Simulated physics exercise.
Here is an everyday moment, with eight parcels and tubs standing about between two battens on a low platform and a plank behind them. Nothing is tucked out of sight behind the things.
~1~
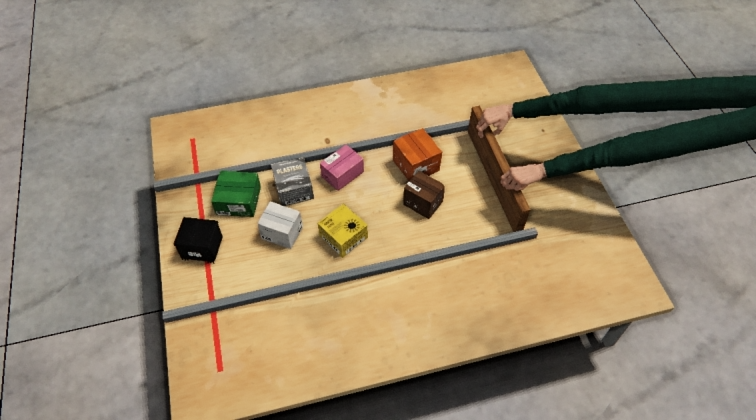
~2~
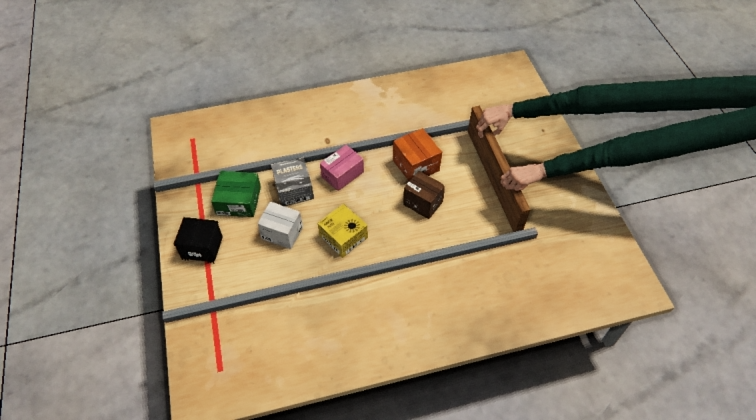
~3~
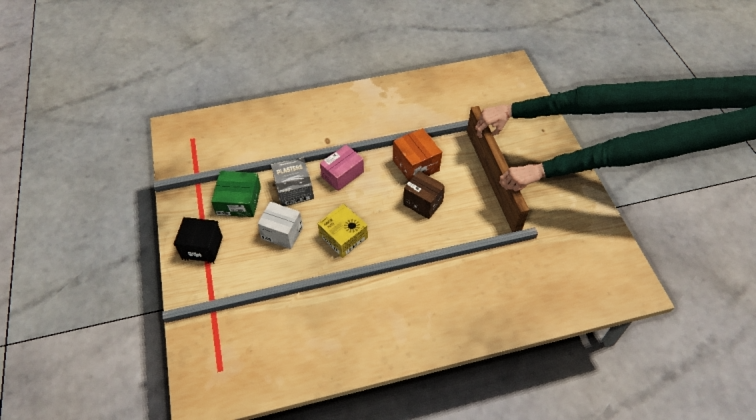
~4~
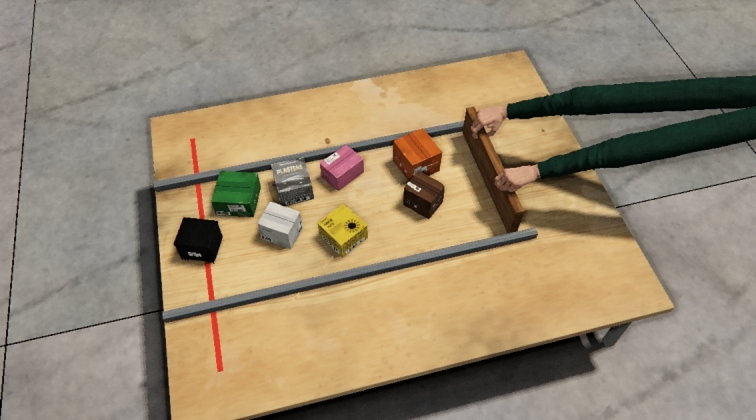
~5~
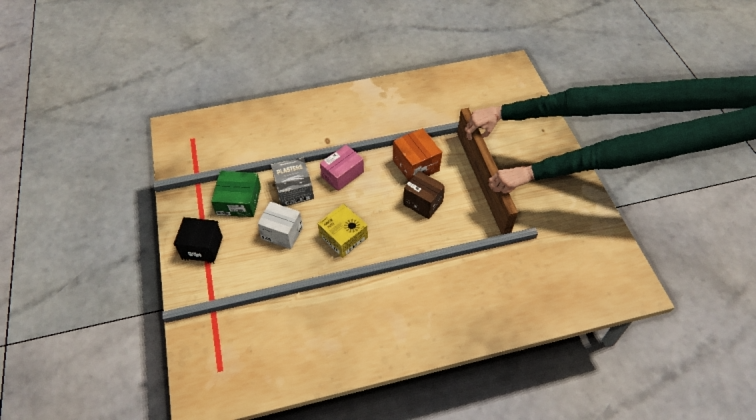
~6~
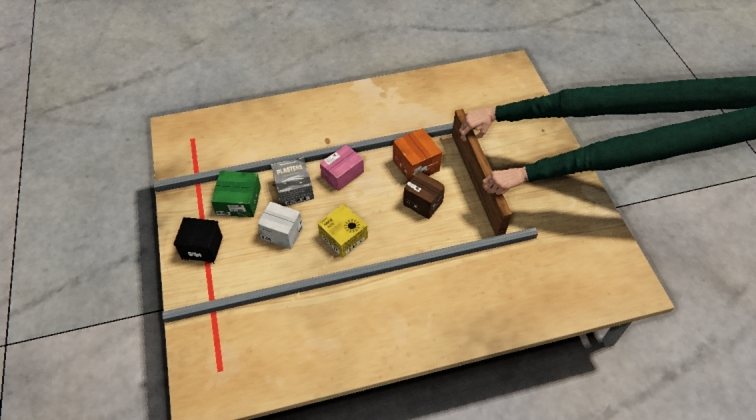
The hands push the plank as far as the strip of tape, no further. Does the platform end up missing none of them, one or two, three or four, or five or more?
It is missing five or more.
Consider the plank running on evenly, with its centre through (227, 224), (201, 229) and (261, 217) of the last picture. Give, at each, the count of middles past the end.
First 3, next 5, last 1.
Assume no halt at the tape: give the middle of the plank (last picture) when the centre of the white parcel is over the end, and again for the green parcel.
The middle is at (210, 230) when it's the white parcel, and at (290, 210) when it's the green parcel.
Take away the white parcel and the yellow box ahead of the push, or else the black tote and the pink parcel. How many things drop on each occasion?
The first try gives 4, the second gives 3.
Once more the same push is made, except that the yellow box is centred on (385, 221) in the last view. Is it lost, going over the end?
Put there, it simply holds its spot.
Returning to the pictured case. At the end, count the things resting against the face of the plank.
Tally at the end: 3.
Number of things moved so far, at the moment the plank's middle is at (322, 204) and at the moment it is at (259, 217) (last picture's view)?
That gives 7 for the first and 8 for the second.
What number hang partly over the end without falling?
The count is 0.
Early on, none off yet; black tote at rest near (199, 241); green parcel travelled a little near (231, 195); white parcel at rest near (281, 226).
Finally, the number that fall off is five or more; lost, pink parcel, grey box, white parcel, green parcel and black tote.
